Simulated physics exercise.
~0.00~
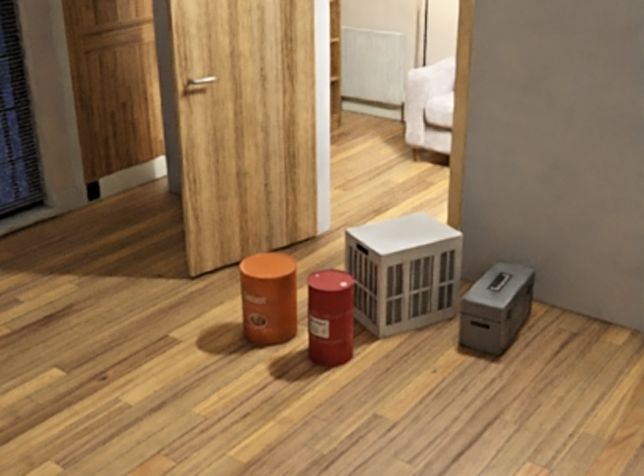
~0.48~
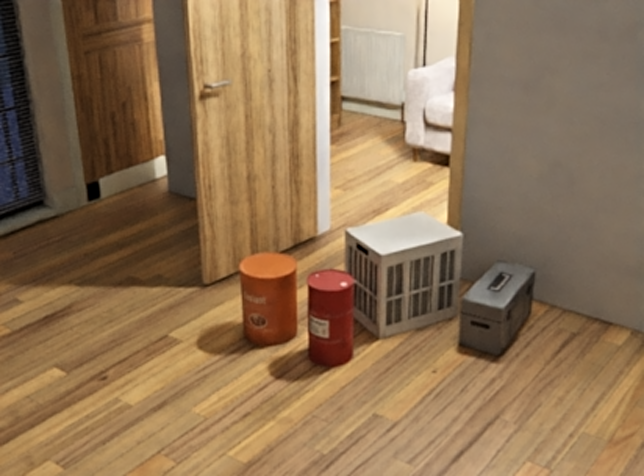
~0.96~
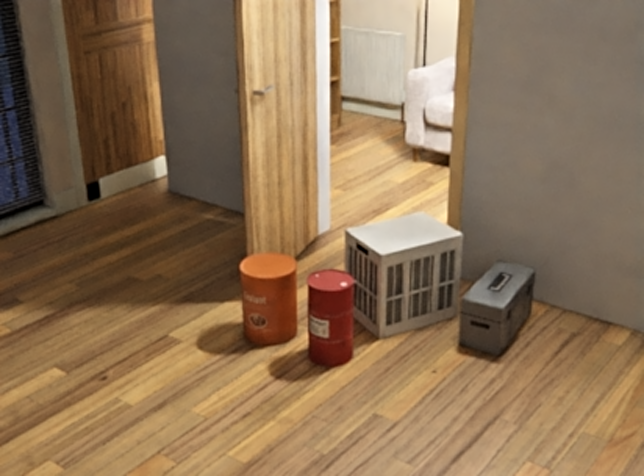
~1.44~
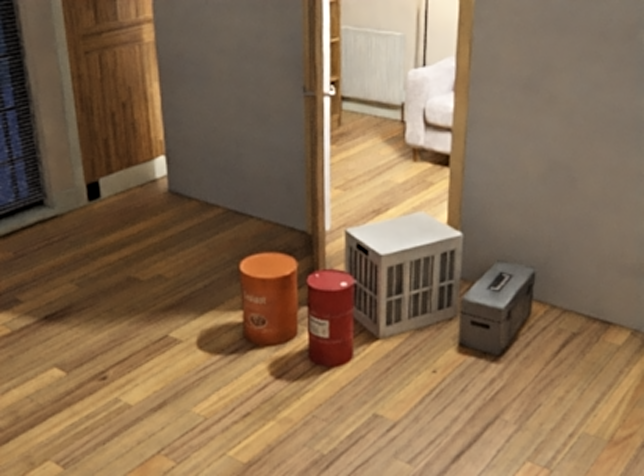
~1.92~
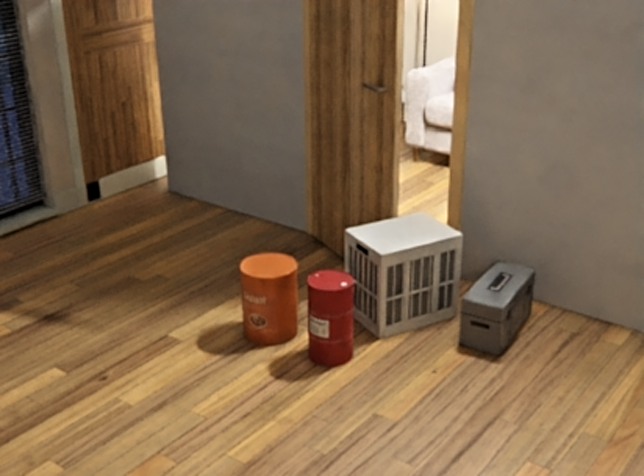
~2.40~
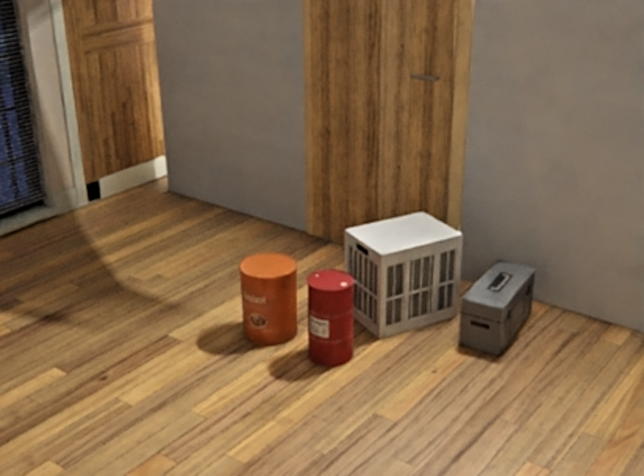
A wooden door swings fully shut behind two drums, a white crate and a grey toolbox.
